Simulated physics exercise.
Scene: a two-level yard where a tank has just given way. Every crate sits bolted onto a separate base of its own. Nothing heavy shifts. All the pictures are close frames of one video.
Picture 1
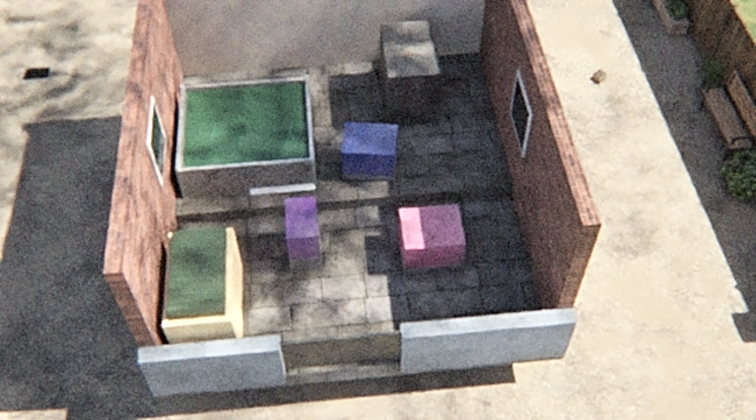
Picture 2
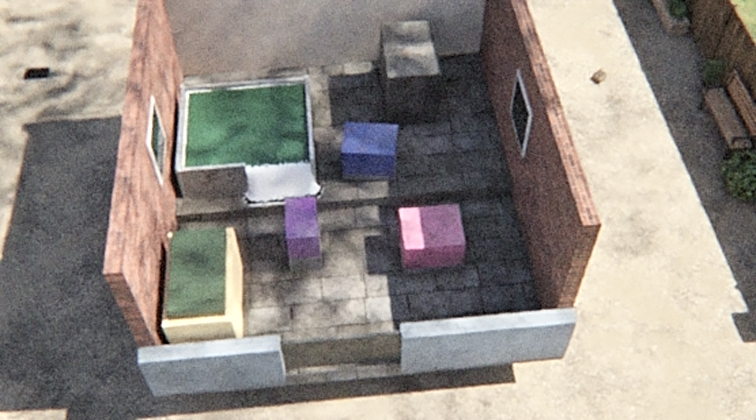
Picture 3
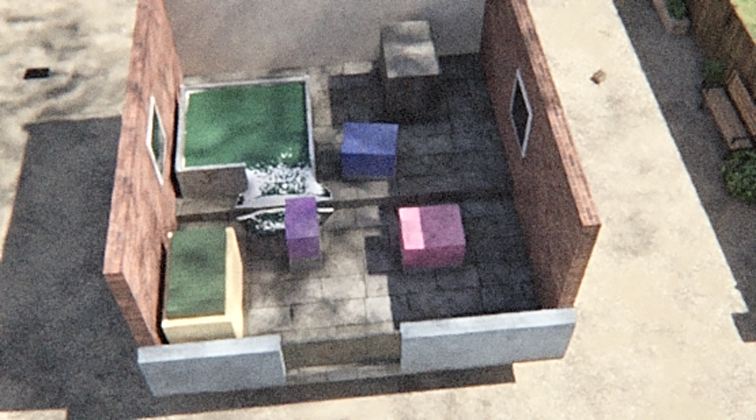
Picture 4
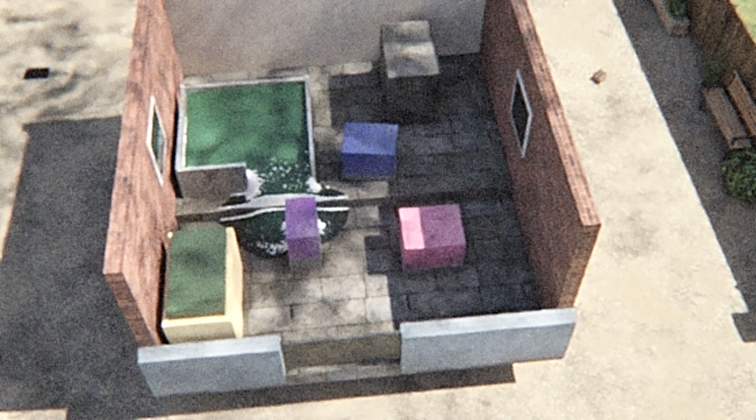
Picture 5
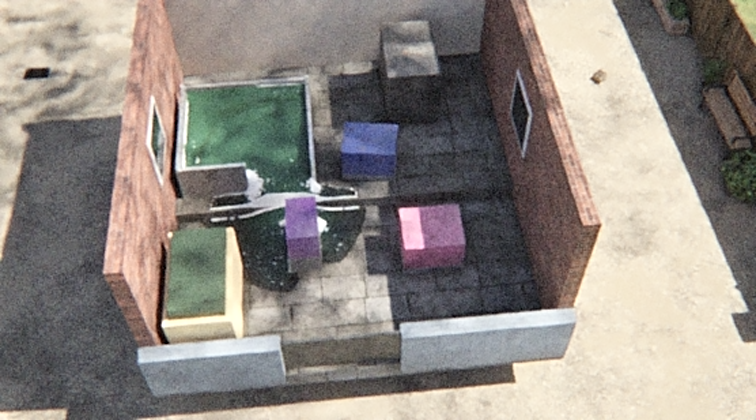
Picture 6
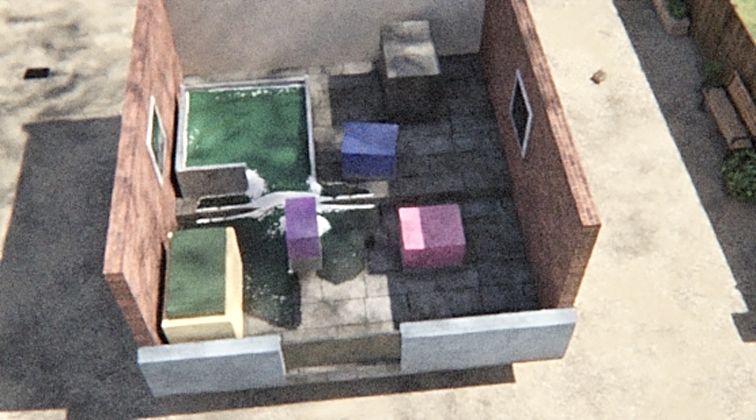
In a small walled yard with coloured blocks on its paved floor, green water burst through the front of a raised tank, poured down a low step and spread around the purple block.
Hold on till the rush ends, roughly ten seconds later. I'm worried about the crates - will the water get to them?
My prediction: I expect the blue crate to stay untouched, I expect the pink crate to be touched by the water, I expect the purple crate to be touched by the water.
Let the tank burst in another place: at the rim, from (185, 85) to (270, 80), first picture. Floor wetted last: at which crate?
That would be the one in pink, reached last.
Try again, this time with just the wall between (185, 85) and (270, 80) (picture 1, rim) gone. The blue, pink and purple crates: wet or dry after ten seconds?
In that case the blue crate is flooded, the pink crate is never flooded and the purple crate is never flooded.
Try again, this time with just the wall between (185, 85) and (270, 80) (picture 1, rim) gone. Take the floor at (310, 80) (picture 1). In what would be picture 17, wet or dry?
Outcome: Submerged.
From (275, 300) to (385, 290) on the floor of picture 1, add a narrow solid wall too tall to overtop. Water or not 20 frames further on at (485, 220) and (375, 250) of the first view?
Reached, reached.
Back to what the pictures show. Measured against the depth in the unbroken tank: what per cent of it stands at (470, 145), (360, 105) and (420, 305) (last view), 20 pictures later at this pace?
Respectively 0, 0 and 12 per cent.
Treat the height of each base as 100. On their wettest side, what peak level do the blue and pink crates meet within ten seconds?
I'd say 10 per cent for the first one and 190 per cent for the second.
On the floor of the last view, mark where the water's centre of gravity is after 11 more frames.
My reading is close to (279, 202).
A moment on, water covers 25 % of the floor; the blue crate water round its plinth, the pink crate water round its plinth, the purple crate water round its plinth.
Next, water covers 40 % of the floor; the blue crate water round its plinth, the pink crate water round its plinth, the purple crate water round its plinth.
Then, water covers 55 % of the floor; the blue crate water round its plinth, the pink crate water round its plinth, the purple crate water round its plinth.
Later, water covers 55 % of the floor; the blue crate water round its plinth, the pink crate water round its plinth, the purple crate water round its plinth.
In the end, water covers 55 % of the floor; the blue crate stayed above the water, the pink crate was topped, the purple crate was topped.
